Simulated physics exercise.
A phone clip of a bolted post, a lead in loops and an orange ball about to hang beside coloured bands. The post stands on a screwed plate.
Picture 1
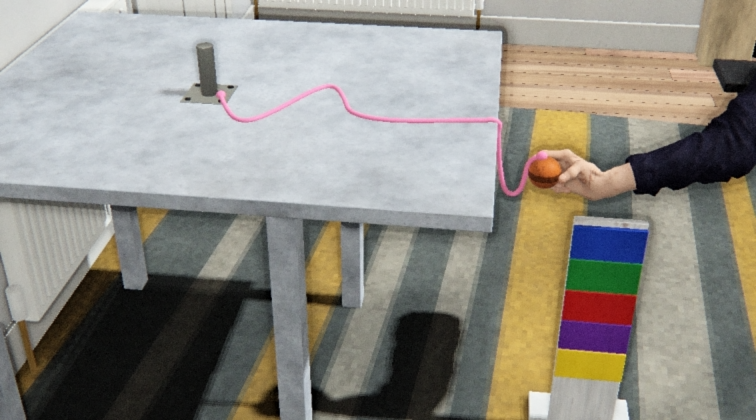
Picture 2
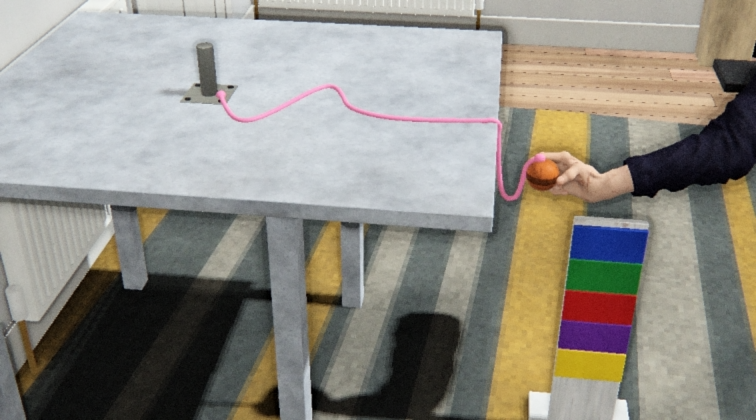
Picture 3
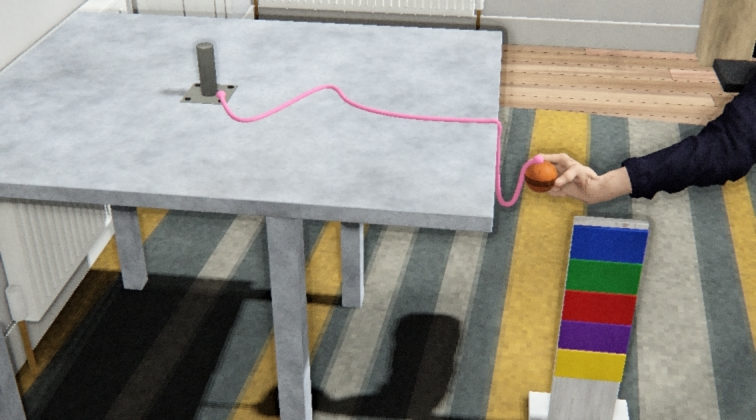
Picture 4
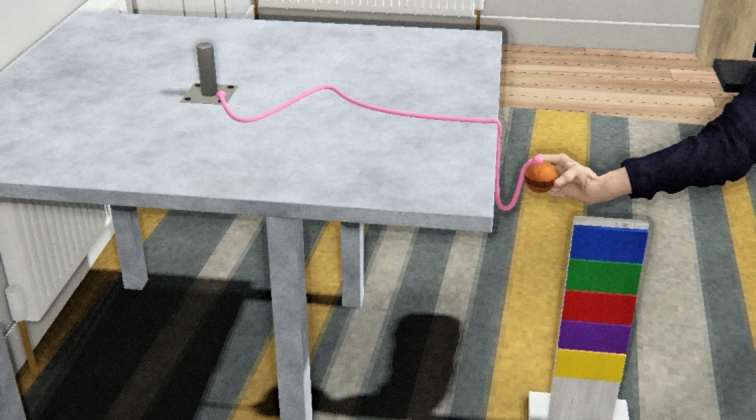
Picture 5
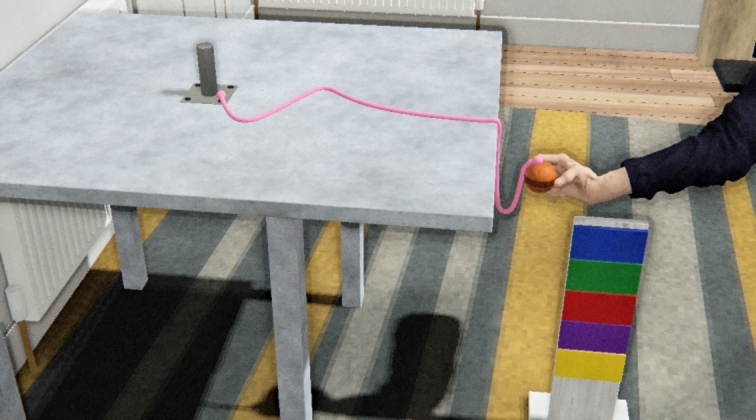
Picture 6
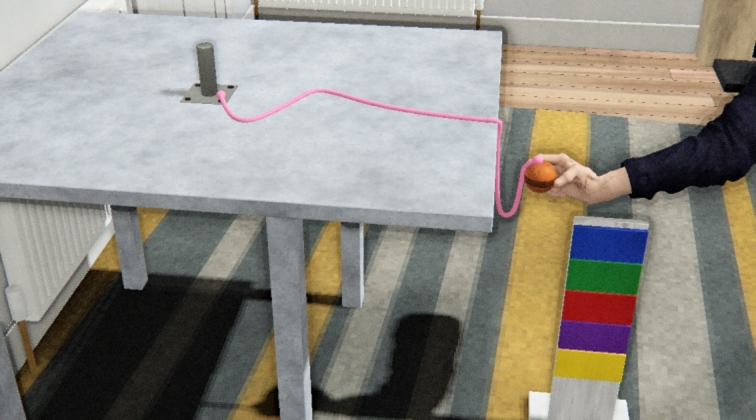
A pink cord shifts slightly on a grey table, seen from above in a room with a striped rug and wooden floor. It runs from a dark upright post on a plate to an orange ball held by a hand at right, above blue, green, red, purple and yellow bands. The ball dips slightly, then stays nearly still, while the cord's hanging loop sags a little lower.
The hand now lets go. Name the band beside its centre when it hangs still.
The lead holds its middle at yellow.
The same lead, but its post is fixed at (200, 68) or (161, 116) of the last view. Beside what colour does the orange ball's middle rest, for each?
In that order: Purple; purple.
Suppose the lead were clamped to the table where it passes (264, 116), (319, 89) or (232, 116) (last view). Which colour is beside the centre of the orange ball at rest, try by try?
Try by try: Purple; red; purple.
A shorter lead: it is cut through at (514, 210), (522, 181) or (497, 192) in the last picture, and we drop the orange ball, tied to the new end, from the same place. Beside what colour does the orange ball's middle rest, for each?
In that order: Red; purple; green.
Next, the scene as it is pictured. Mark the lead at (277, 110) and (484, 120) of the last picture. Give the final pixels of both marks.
The first at (327, 103), the second at (493, 184).
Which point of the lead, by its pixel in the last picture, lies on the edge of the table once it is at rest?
The one at (417, 112).
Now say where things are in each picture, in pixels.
In the first picture, orange ball (545, 172); blue (609, 246); green (604, 278); red (599, 309); purple (594, 338); yellow (590, 367).
In the second picture, orange ball (542, 174); lead through (231, 115) (303, 96) (350, 107) (444, 121) (499, 167).
In the third picture, orange ball (541, 176).
In the fourth picture, orange ball (541, 177); lead through (231, 115) (303, 96) (364, 106) (460, 120) (496, 183).
In the fifth picture, orange ball (541, 177).
In the sixth picture, orange ball (541, 177); lead through (231, 115) (303, 96) (380, 105) (477, 120) (498, 197).
Early on, ball near (485, 325); level with purple.
Midway, ball near (480, 350); level with yellow.
Finally, ball near (476, 350); level with yellow. At yellow.
